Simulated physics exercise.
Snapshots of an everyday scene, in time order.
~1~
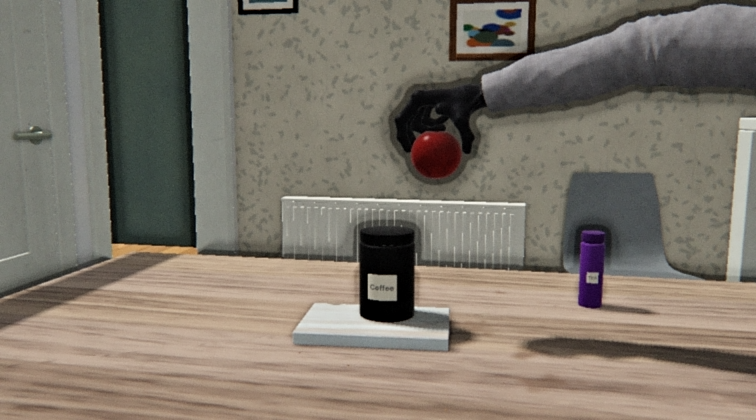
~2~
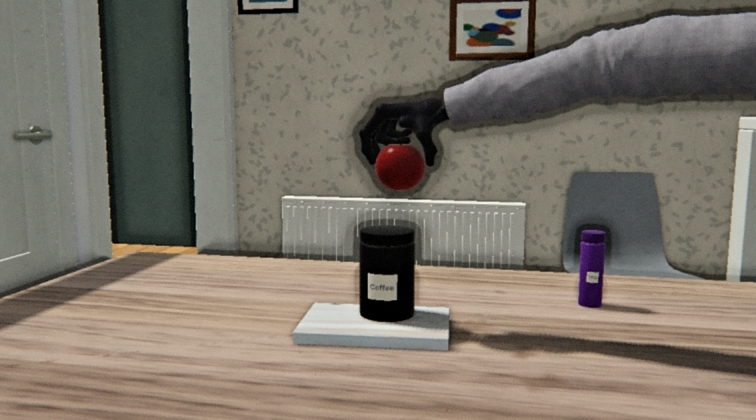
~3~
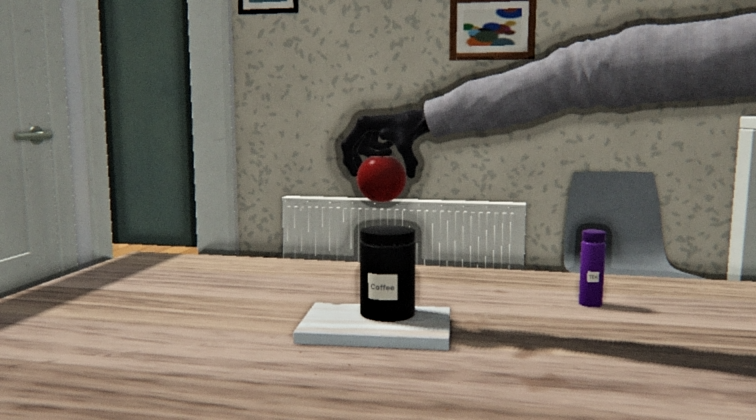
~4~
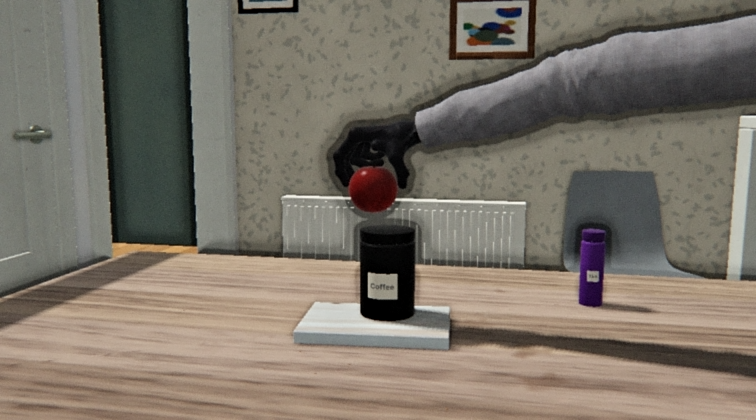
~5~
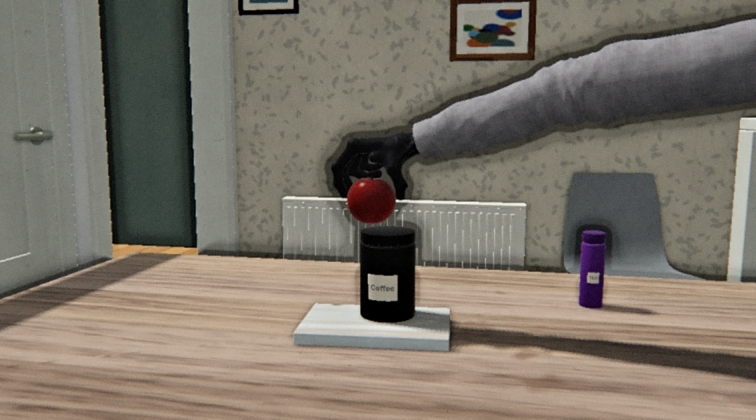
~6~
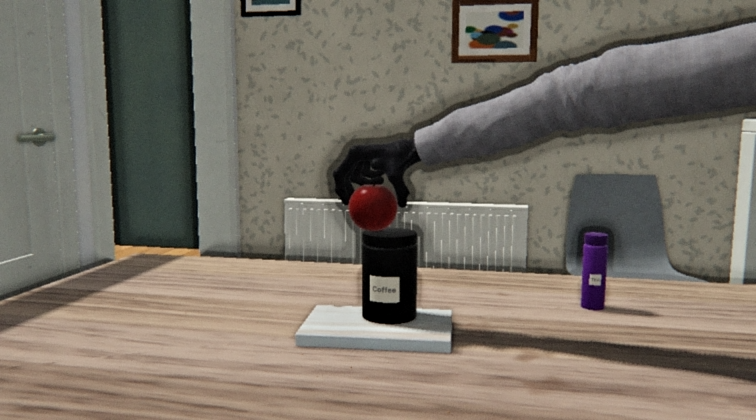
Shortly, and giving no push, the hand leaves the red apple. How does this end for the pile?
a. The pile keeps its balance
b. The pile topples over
a, the pile keeps its balance.
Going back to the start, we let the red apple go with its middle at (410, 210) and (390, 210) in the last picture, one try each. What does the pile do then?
Result 1: Pile stable; result 2: Pile stable.
Then, 0.60 s on from there, no change.
Then, 1.60 s on from there, red apple resting near (373, 207).
In the end, all 4 unmoved. At the end, from the last picture's camera, red apple near (373, 207). The pile keeps its balance.
